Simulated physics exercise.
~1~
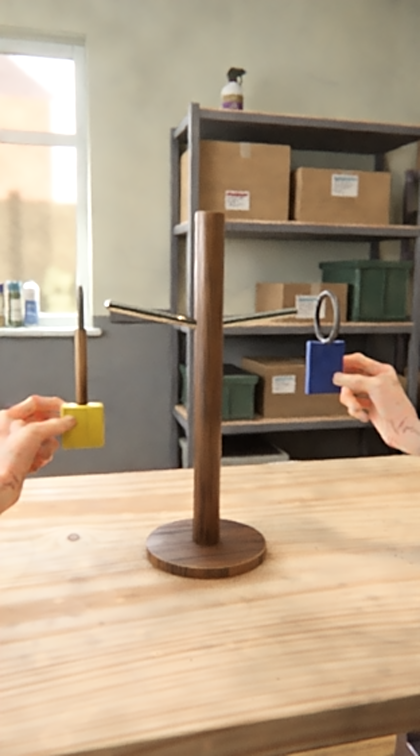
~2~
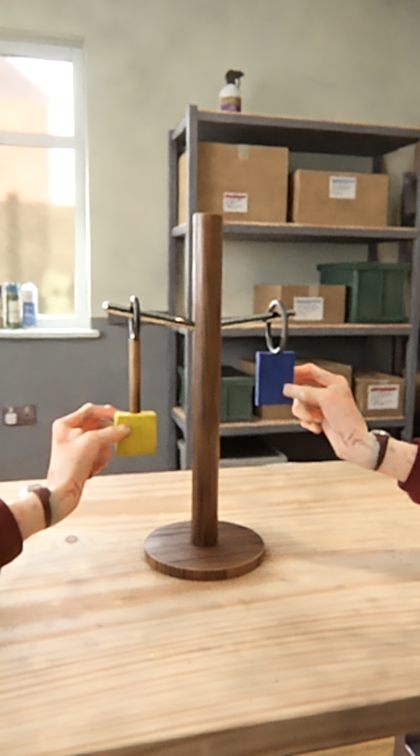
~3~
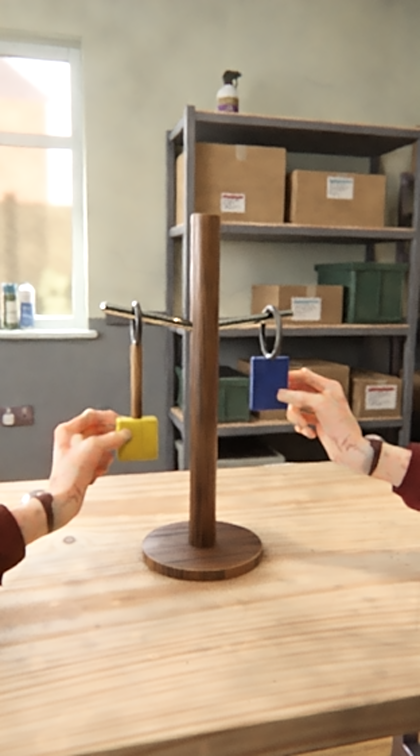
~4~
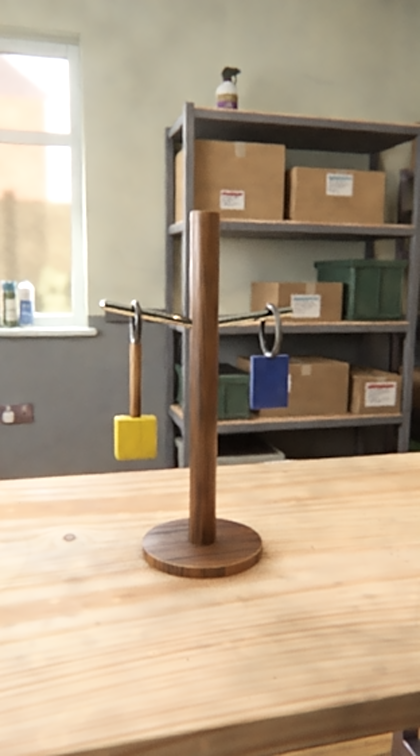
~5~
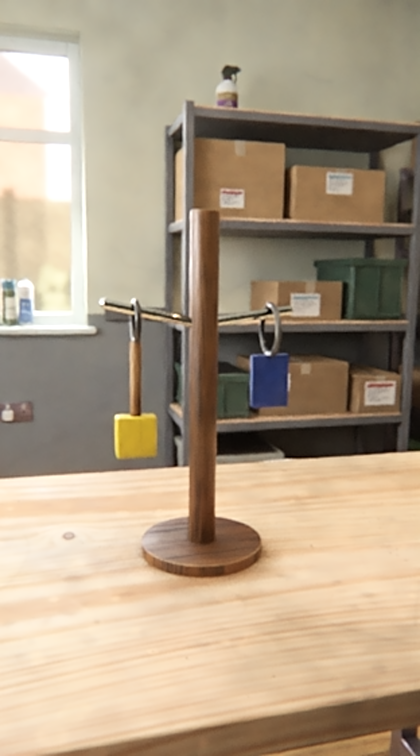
A yellow brush and a blue tag, each with a metal ring, are held up by two hands on either side of a dark wooden stand on a workbench. The left hand moves the yellow brush inward to the right while the right hand brings the blue tag to the left, until their rings meet the two pegs. Both pieces then settle slightly lower. The hands let go and withdraw from view. The yellow brush stays hanging on the left peg and the blue tag on the right, both still beside the upright post.
